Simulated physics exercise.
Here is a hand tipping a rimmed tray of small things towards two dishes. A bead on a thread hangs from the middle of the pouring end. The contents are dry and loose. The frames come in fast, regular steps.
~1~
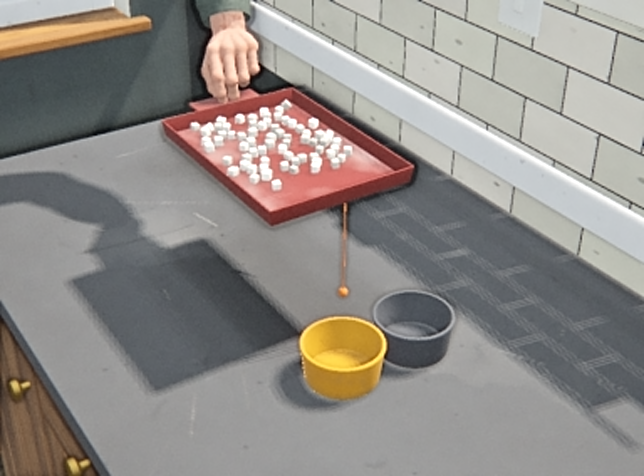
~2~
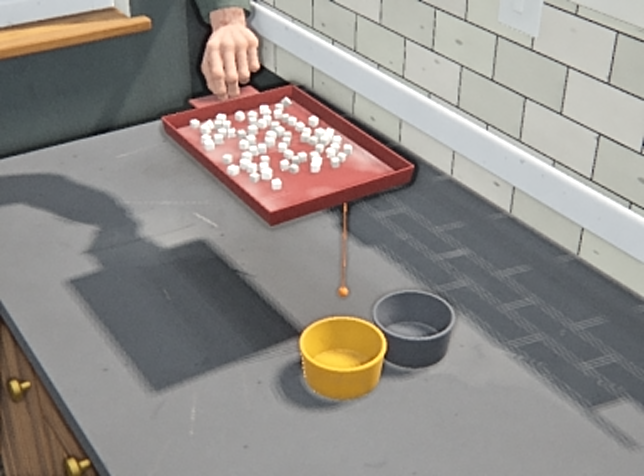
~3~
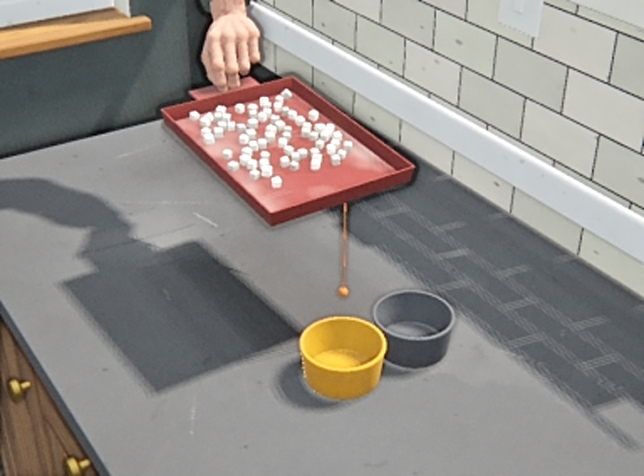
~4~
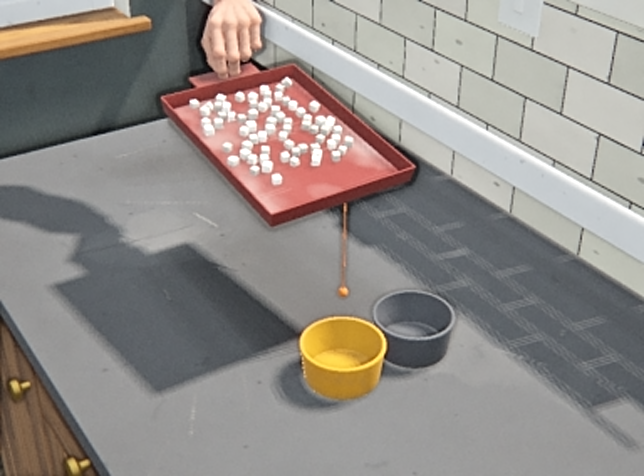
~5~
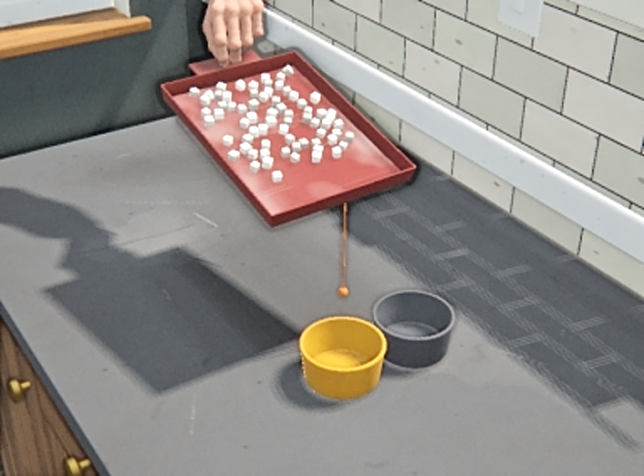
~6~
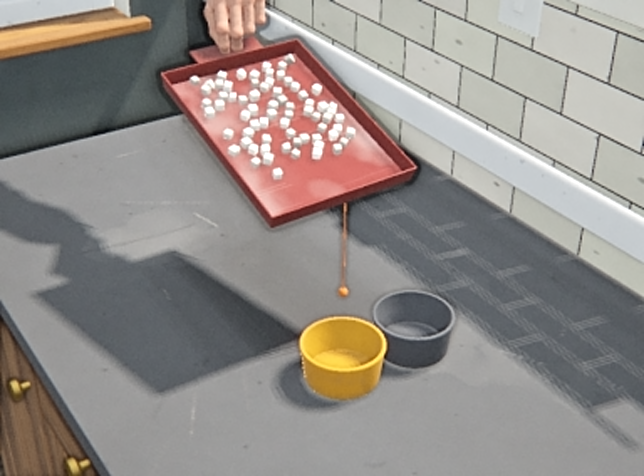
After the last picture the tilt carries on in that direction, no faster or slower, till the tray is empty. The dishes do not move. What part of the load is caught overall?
In the dishes lies more than half of it.
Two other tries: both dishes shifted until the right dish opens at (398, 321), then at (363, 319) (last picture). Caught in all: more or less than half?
First more than half, then the larger part.
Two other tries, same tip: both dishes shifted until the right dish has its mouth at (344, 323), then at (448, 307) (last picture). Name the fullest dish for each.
First the right one, then the left dish.
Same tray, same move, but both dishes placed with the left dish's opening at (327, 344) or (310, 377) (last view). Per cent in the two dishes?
In turn 80 and 40 in a hundred.
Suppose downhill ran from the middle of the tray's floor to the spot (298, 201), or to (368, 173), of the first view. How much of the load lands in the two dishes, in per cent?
Near 40 % and 20 %.
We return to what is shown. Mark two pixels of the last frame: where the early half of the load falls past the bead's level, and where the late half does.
First near (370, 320), later near (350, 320).
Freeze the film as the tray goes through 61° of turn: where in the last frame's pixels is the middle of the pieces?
At about (331, 187).
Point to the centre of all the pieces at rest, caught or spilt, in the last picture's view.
At about (351, 367).
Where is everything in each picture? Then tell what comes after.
The first picture shows corners of the pouring end at (271, 210) and (410, 166), level; middle of the load at (286, 143), sugar cubes; left dish at (366, 378); right dish at (437, 348); bead on its thread at (343, 292).
The second picture shows corners of the pouring end at (271, 210) and (411, 166), level; middle of the load at (286, 142).
The third picture shows corners of the pouring end at (272, 211) and (411, 166), tipped barely, level across its low end; middle of the load at (286, 137).
The fourth picture shows corners of the pouring end at (272, 212) and (412, 166), tipped a little, level across its low end; middle of the load at (287, 129).
The fifth picture shows corners of the pouring end at (273, 213) and (412, 166), tipped a little, level across its low end; middle of the load at (288, 122).
The sixth picture shows corners of the pouring end at (273, 215) and (413, 167), tipped clearly, level across its low end; middle of the load at (289, 115); left dish at (366, 378); right dish at (437, 348).
Soon, tray tipped steeply; nearly all on the tray; a stray few in the air.
A while on, tray tipped right over; nearly all on the tray; a stray few in the left dish; a stray few outside both; a stray few in the air.
Towards the end, tray tipped past a quarter turn; about half in the left dish; about a quarter in the right dish; about a quarter outside both.
Finally, tray tipped past a quarter turn; about half in the left dish; about a quarter in the right dish; about a quarter outside both.
